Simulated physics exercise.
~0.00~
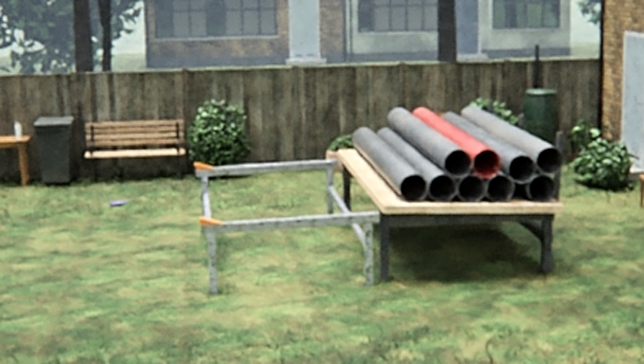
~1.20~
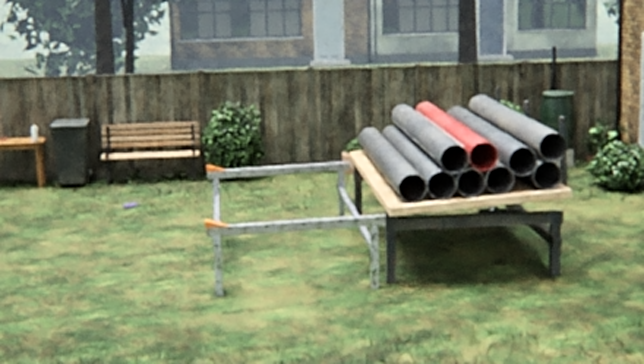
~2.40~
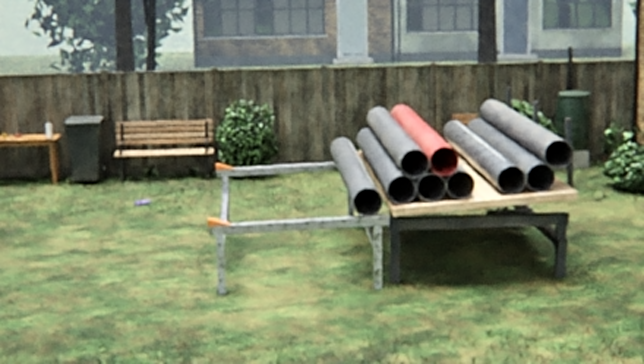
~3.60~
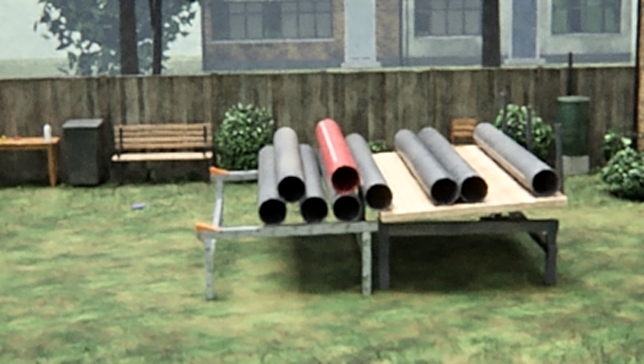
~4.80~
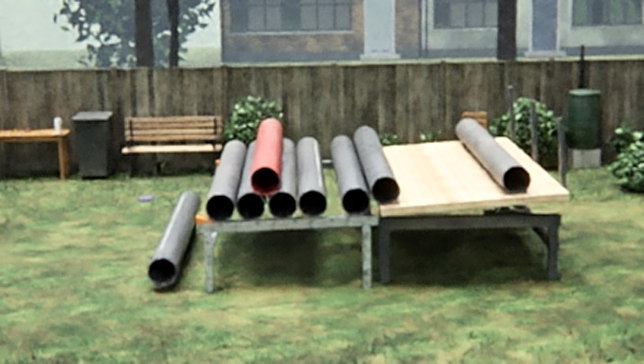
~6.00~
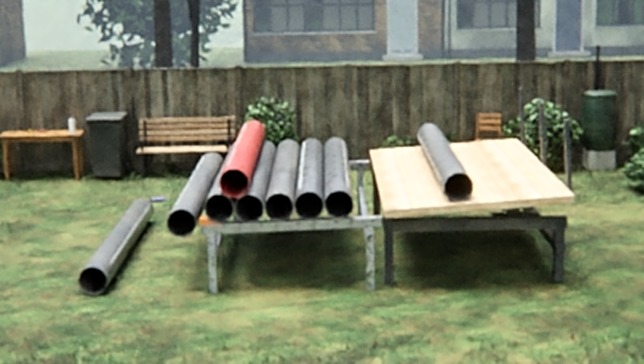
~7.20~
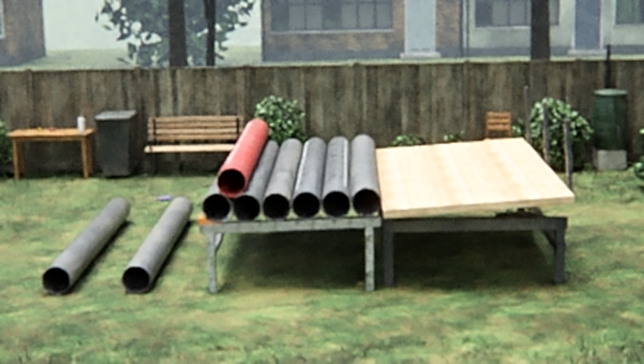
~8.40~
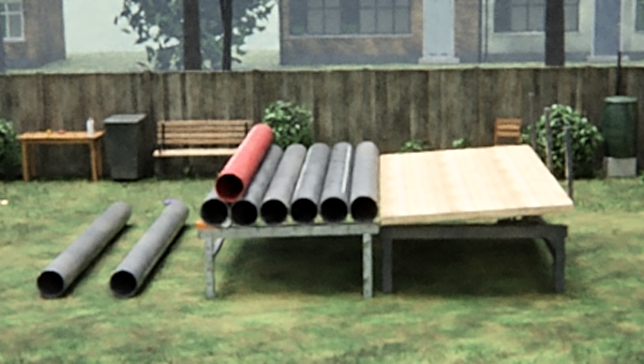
In a fenced yard, a wooden deck on the right tilts up, sending a stack of gray pipes and one red pipe rolling left onto a metal rack; two gray pipes drop off its far end onto the grass, while the red one rests atop the others there.
